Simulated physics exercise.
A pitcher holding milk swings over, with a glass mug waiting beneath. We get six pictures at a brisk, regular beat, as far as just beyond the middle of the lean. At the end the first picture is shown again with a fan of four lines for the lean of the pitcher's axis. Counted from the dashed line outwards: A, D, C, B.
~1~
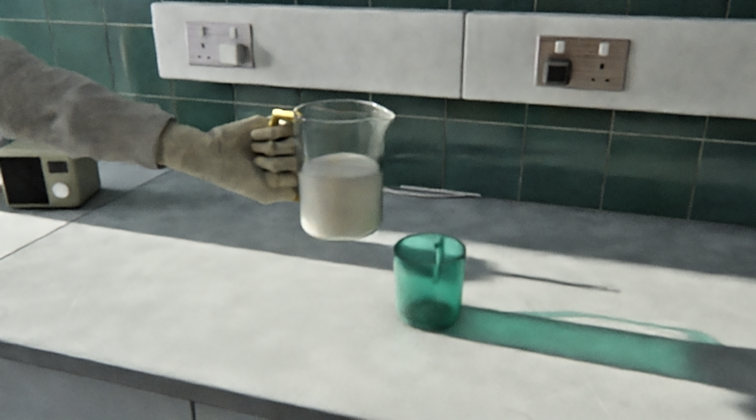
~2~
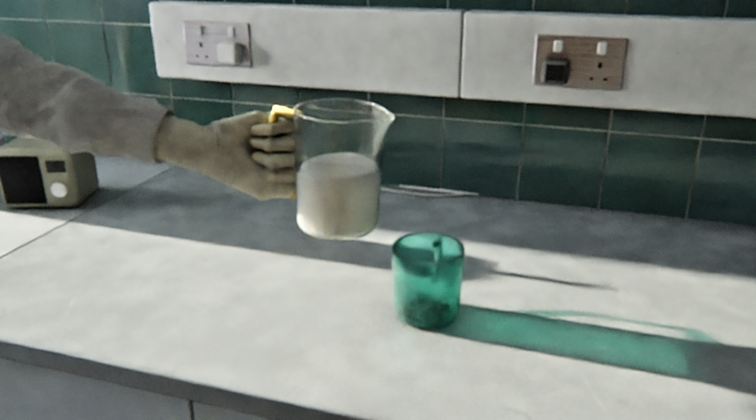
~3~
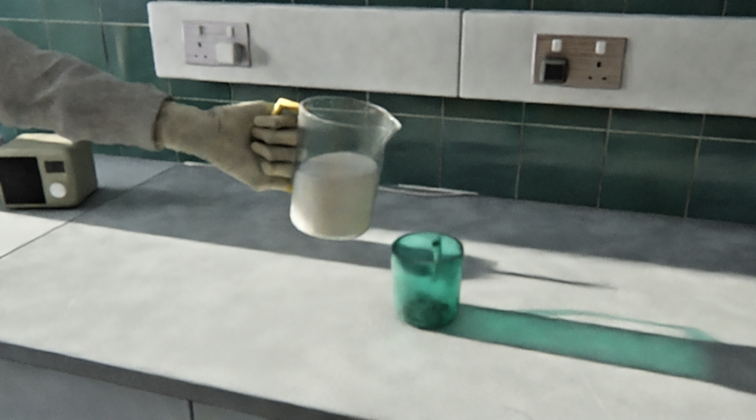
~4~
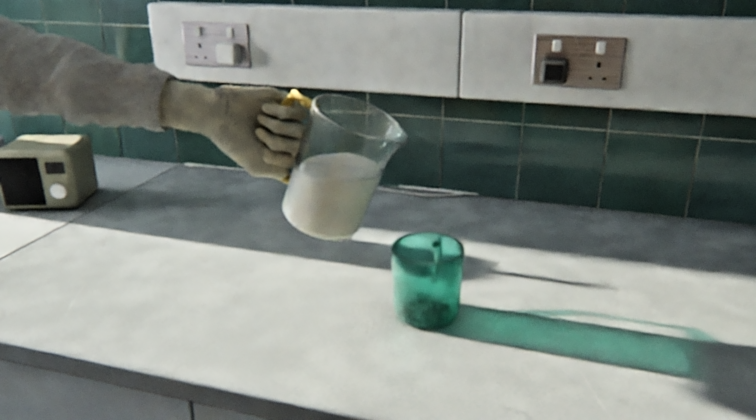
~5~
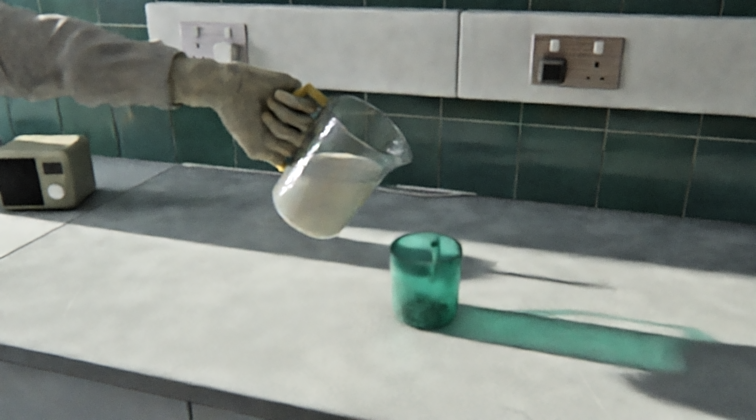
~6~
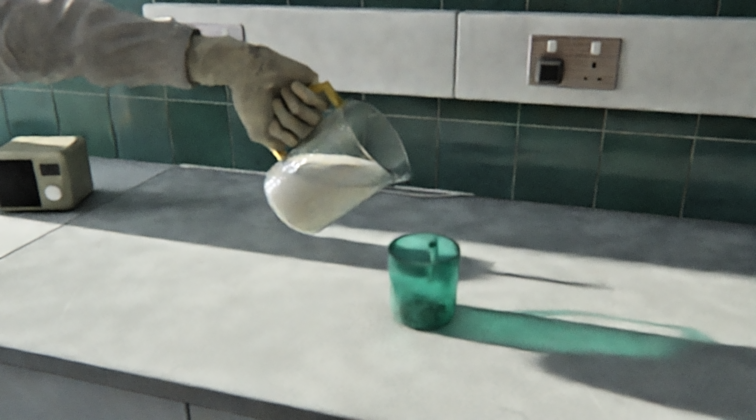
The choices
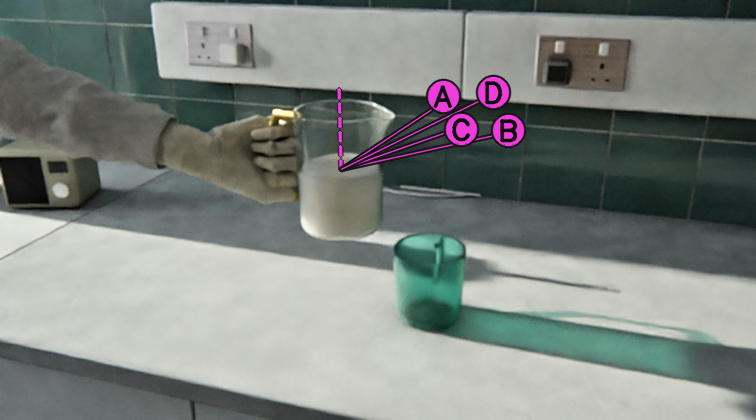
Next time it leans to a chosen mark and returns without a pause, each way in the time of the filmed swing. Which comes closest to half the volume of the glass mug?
Use tilt B.
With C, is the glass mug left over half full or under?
Under.
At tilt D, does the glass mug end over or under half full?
Under half.
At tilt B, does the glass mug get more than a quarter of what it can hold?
Yes, it does.
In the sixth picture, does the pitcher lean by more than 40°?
Yes.
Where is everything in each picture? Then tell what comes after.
Upright, lip at (392, 117); rim of the glass mug round (430, 248); nothing has left yet.
Tipped about 3°, lip at (393, 119); nothing has left yet.
Tipped about 10°, lip at (398, 127); nothing has left yet.
Tipped about 21°, lip at (406, 142); nothing has left yet.
Tipped about 35°, lip at (411, 160); nothing has left yet.
Tipped about 49°, lip at (410, 180); nothing has left yet.
On the marked copy, A at (431, 109); B at (492, 135); C at (443, 133); D at (479, 101).
With A, the glass mug ends with about 4 % of what it can hold.
With B, the glass mug ends with about 49 % of what it can hold.
With C, the glass mug ends with about 30 % of what it can hold.
With D, the glass mug ends with about 14 % of what it can hold.
